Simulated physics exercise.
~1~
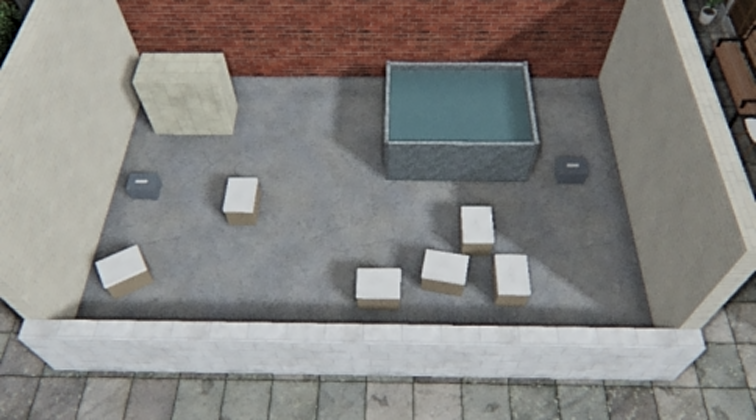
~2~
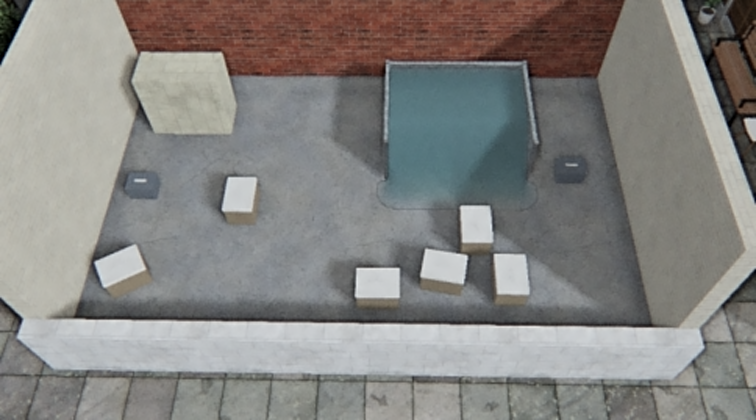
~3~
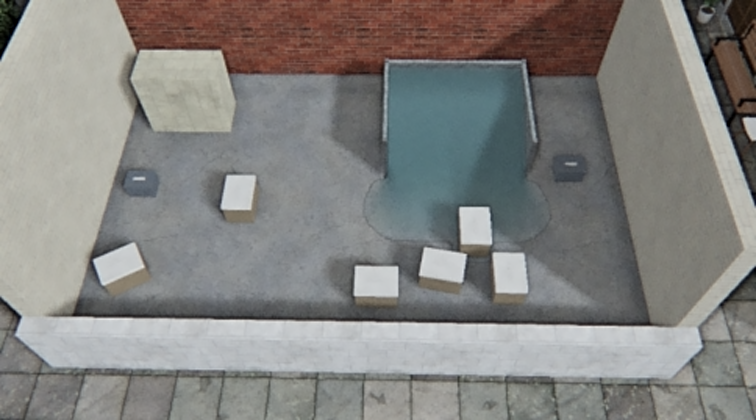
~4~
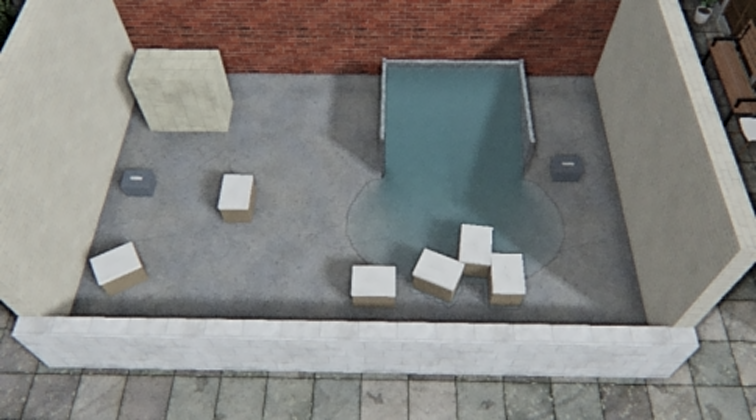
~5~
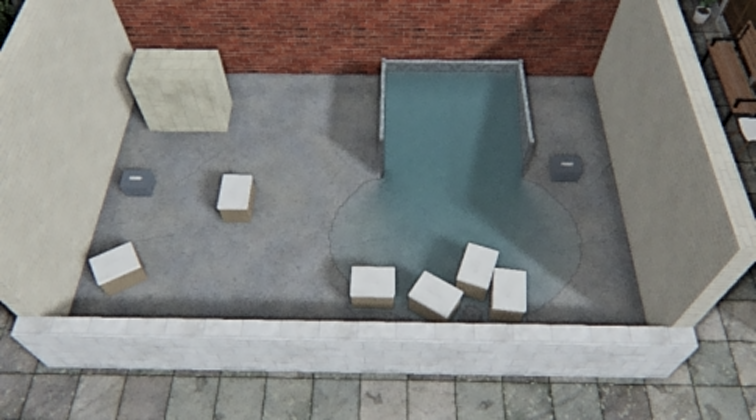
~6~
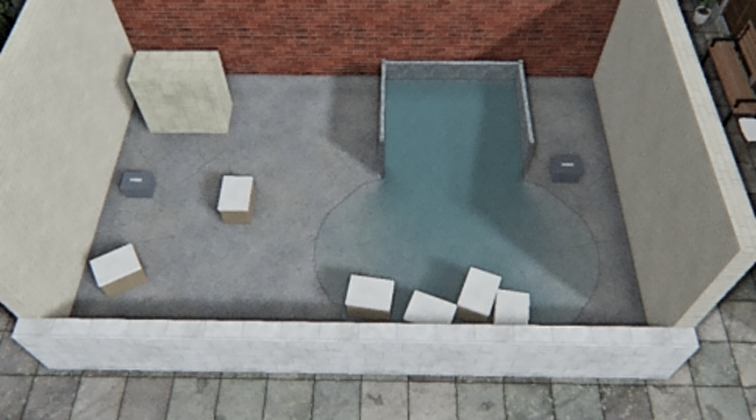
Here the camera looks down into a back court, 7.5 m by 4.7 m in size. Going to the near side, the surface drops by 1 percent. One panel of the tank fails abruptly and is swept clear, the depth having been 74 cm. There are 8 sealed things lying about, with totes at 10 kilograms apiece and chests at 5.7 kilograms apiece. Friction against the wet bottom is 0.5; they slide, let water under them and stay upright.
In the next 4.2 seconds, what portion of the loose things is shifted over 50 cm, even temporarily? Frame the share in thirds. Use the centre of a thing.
The portion is two thirds plus.
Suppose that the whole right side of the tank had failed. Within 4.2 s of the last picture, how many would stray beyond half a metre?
So the tally would be 4.
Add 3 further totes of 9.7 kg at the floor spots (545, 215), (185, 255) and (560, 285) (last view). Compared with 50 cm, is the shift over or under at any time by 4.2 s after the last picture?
In order: Beyond it, beyond it, beyond it.
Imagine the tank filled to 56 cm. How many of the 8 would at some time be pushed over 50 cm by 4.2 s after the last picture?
Count: 8.
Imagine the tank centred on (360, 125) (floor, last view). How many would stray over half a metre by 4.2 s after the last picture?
Then the count would be 8.
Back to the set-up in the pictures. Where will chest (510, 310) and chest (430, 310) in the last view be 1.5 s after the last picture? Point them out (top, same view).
Roughly (573, 304), then roughly (330, 303).
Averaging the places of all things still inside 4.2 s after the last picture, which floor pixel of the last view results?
Mean floor pixel: About (294, 195).
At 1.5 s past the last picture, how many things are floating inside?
The count is 4.
Then, 0.4 s after the last picture 4 of 8 are over 50 cm from their spots; 4 afloat.
Then, 1.5 s after the last picture 4 of 8 are over 50 cm from their spots; 4 afloat.
Then, 2.8 s after the last picture 6 of 8 are over 50 cm from their spots; 5 afloat.
Then, 4.2 s after the last picture 8 of 8 are over 50 cm from their spots, and 8 have been at some point; 8 afloat.
